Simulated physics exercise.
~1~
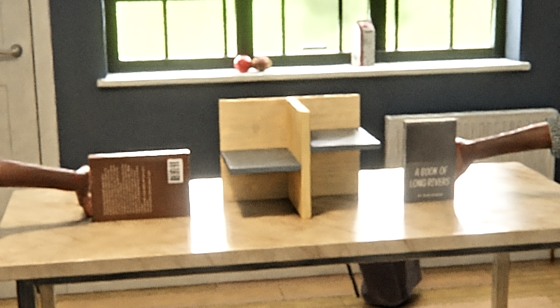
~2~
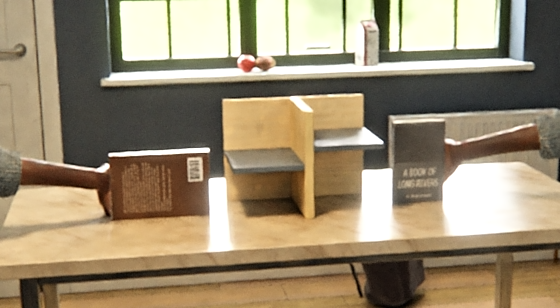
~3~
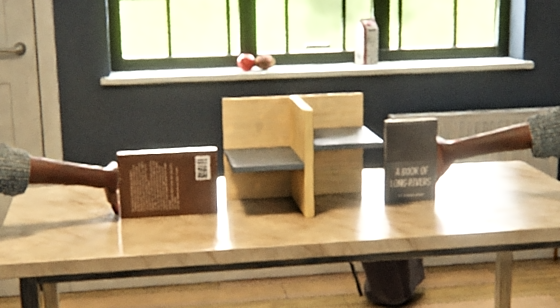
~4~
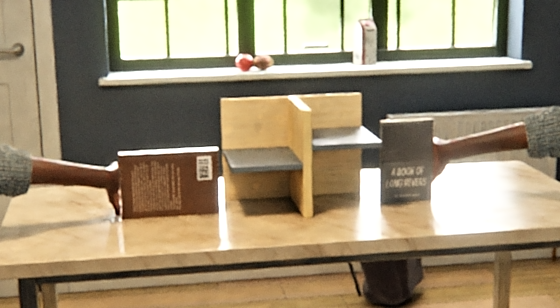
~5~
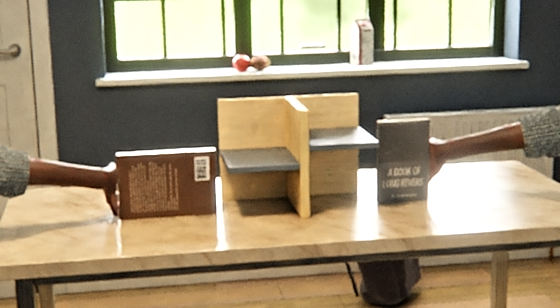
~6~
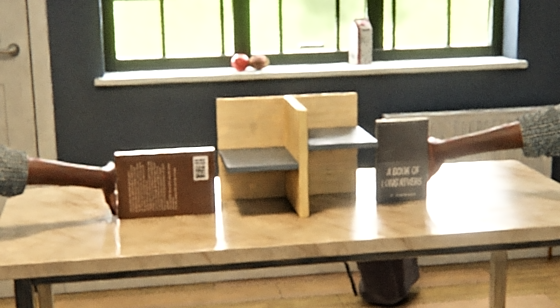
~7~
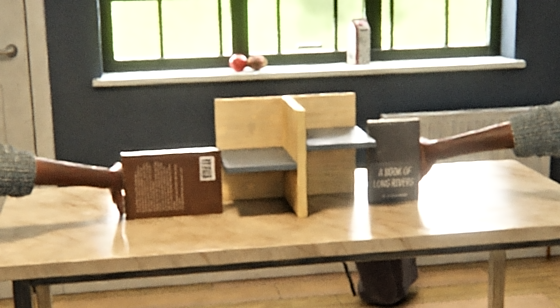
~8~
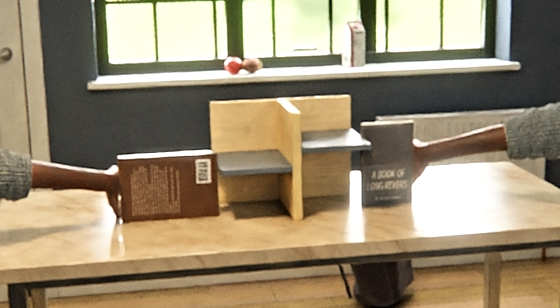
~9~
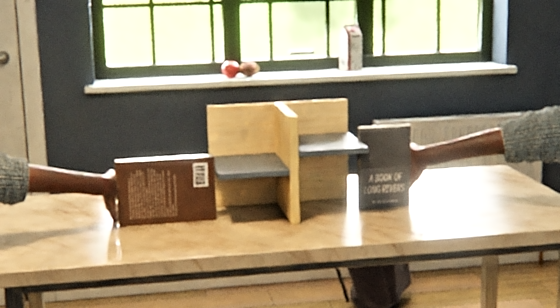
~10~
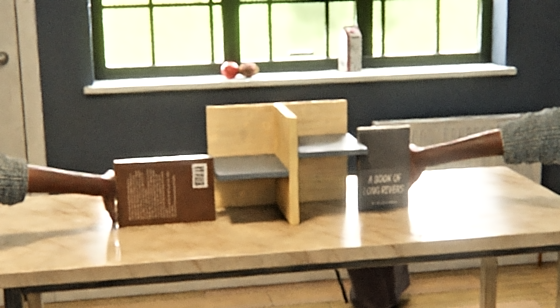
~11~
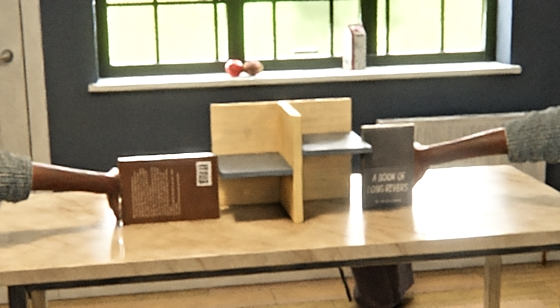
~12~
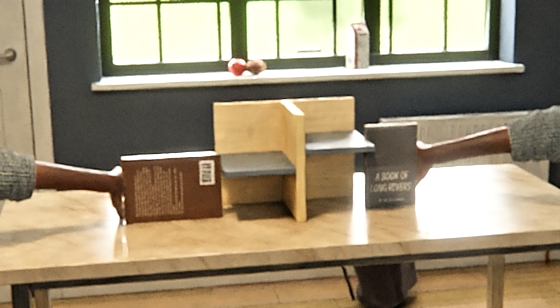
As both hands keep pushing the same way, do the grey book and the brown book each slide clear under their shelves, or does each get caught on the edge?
Both get caught. The grey book catches on the edge of the right shelf, and the brown book catches on the edge of the left one.
The clip opens on a wooden stand with two grey shelves on a table, the left shelf lower than the right, with a hand holding a book on each side. The hand on the left slides a brown book, lying on its long edge, to the right, while the other hand slides an upright grey book to the left. Both books draw close to the stand, and their progress slows to almost nothing. At the end, each book rests against the outer edge of its shelf, too tall to go under, with the hands still on them.
